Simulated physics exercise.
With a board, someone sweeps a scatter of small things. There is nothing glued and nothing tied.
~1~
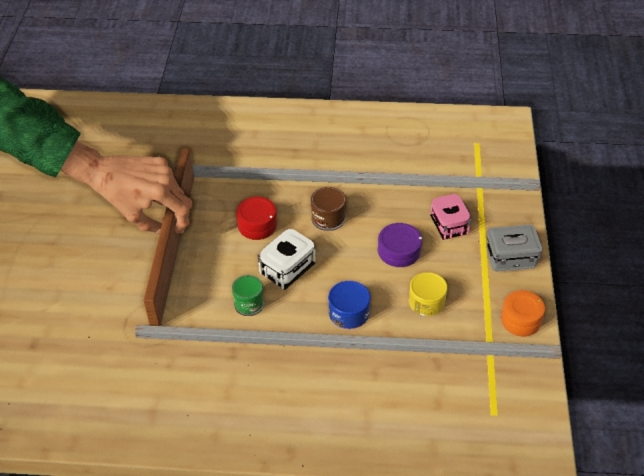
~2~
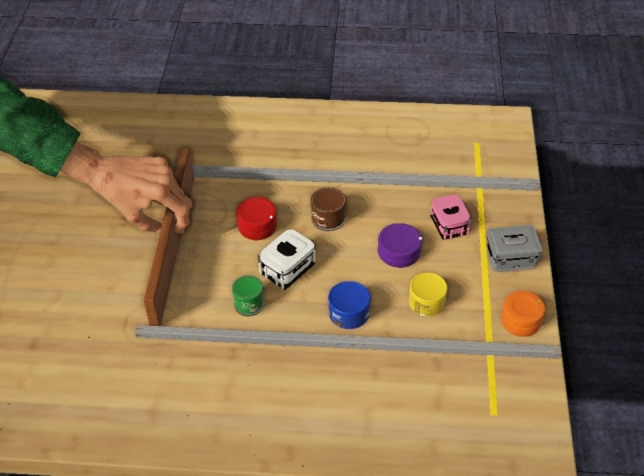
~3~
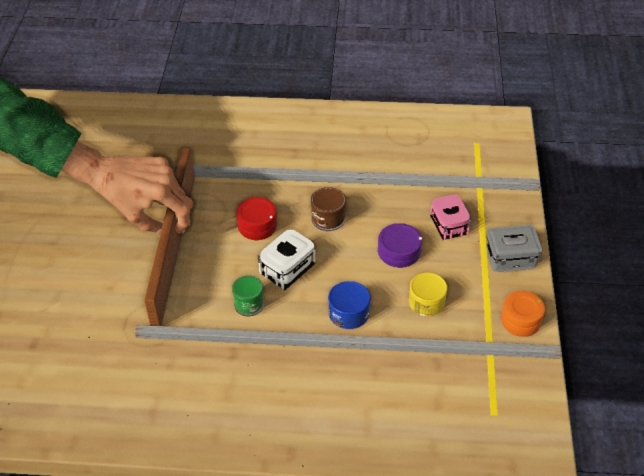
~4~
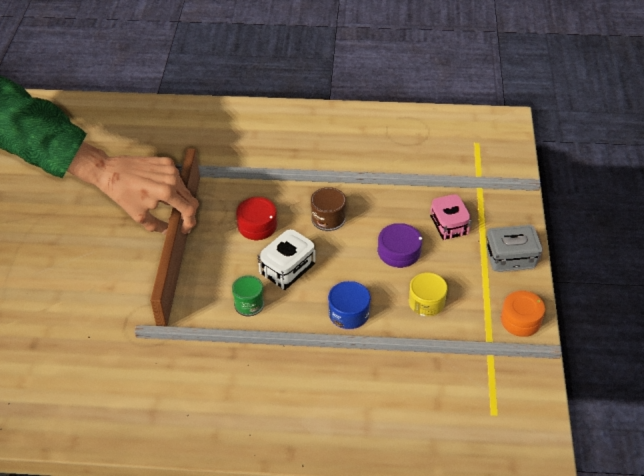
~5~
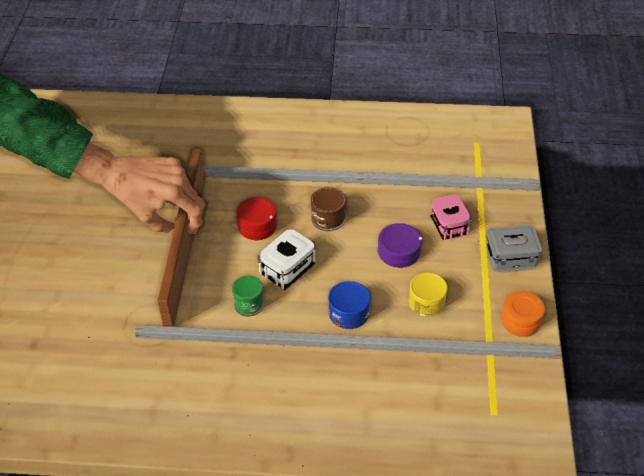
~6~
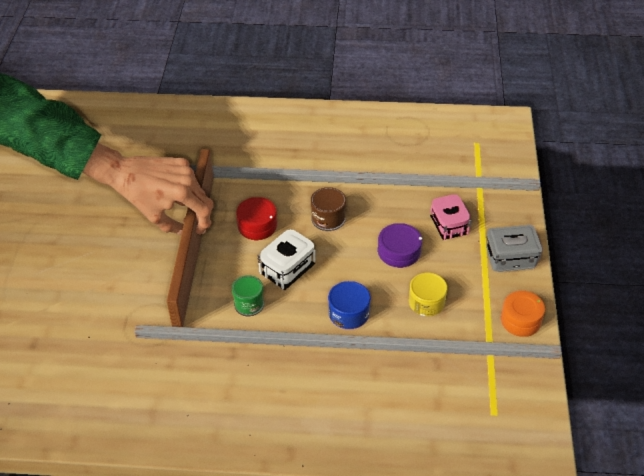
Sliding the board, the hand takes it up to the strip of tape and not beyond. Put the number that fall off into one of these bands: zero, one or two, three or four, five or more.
One or two spill over.
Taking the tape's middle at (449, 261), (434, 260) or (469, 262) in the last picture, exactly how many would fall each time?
0, 0, 1.
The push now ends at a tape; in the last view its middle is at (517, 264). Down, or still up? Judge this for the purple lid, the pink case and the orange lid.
The purple lid? It does not stay. The pink case? It does not stay. The orange lid? It does not stay.
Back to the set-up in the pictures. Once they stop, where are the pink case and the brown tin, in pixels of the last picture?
The pink case ends at (535, 221) and the brown tin at (500, 203).
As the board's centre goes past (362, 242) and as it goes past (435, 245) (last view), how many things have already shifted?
First 7, after that 9.
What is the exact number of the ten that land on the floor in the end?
Total count: 1.
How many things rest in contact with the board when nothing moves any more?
The figure is 5.
A little later, none off yet; orange lid at rest near (523, 314); grey case at rest near (513, 249); pink case at rest near (450, 218).
When it is over, the number that fall off is one or two; down, grey case.
